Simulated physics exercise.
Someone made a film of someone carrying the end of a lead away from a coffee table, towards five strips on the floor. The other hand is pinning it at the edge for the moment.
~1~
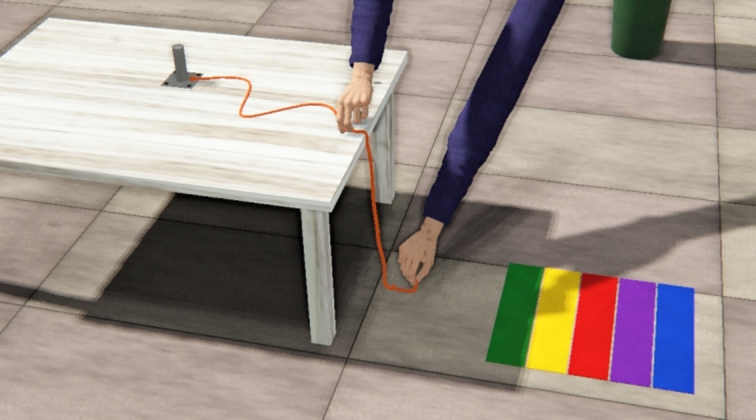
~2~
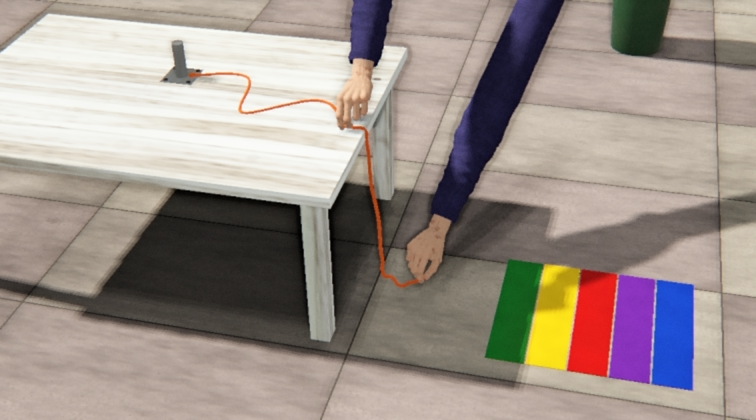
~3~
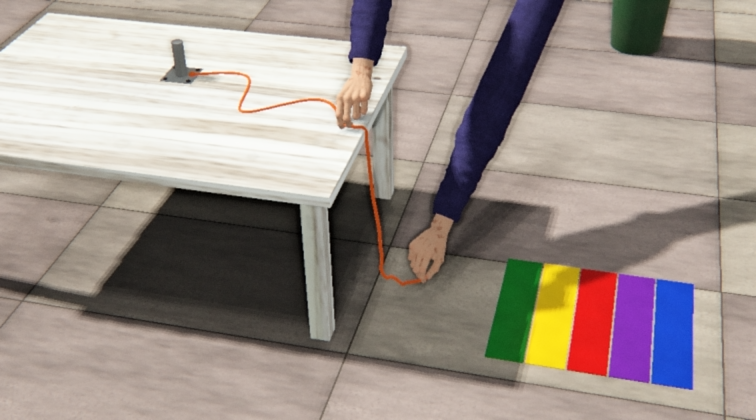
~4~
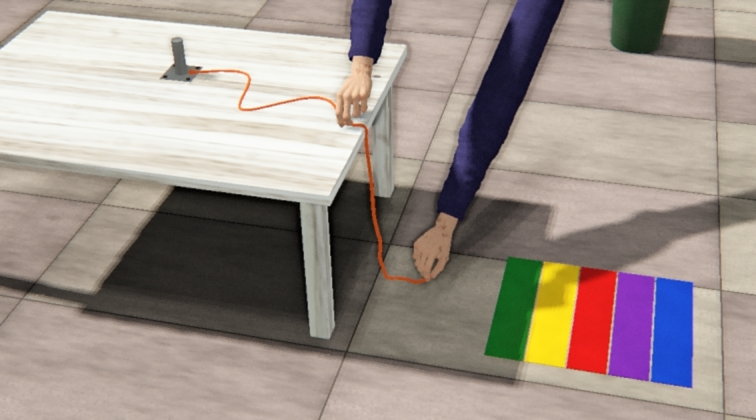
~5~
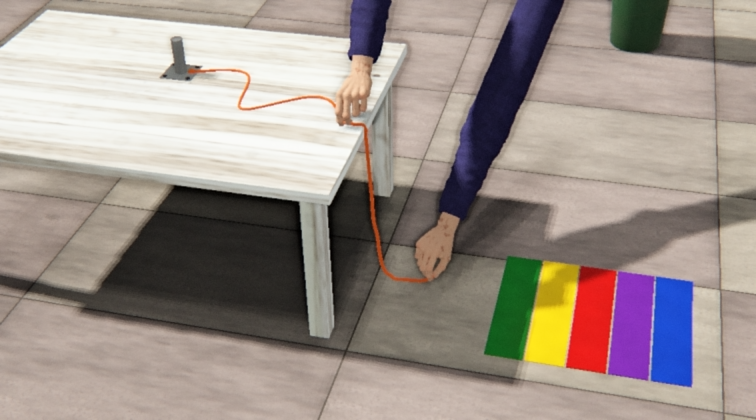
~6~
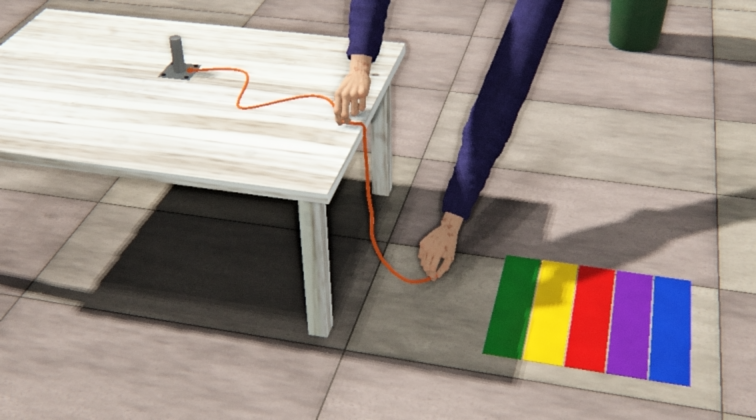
The clip opens on an orange lead running from a small grey post across a pale wooden table, one hand pinning it at the edge while another holds its end near the floor. The lower hand then edges slightly right, towards five coloured strips, and the hanging lead shifts into a smoother curve.
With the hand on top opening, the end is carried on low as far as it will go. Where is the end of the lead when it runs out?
Above the purple strip.
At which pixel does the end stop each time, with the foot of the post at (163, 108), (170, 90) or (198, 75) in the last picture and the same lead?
Estimated pixels per try: (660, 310); (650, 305); (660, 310).
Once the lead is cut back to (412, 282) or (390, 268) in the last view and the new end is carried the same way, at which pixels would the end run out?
The first cut gives (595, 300) and the second gives (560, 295).
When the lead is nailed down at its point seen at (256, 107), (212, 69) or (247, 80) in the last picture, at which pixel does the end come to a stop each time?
The three spots are (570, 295), (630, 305) and (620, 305), in that order.
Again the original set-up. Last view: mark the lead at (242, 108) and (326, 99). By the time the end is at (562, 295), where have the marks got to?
Around (306, 97) and (374, 129).
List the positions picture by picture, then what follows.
End (416, 281); green (509, 345); yellow (549, 351); red (590, 357); purple (632, 364); blue (674, 370), in the first picture.
End (424, 279); lead through (226, 74) (241, 104) (311, 101) (357, 128) (374, 196) (383, 262), in the second picture.
End (426, 278), in the third picture.
End (430, 277); lead through (226, 71) (241, 101) (310, 98) (357, 125) (372, 194) (380, 259), in the fourth picture.
End (433, 277), in the fifth picture.
End (436, 276); lead through (224, 69) (239, 100) (309, 96) (355, 124) (368, 192) (381, 257), in the sixth picture.
A little later, end near (562, 295); over yellow.
Next, end near (609, 302); over red.
When it is tight, end near (636, 306); over purple. Over purple.
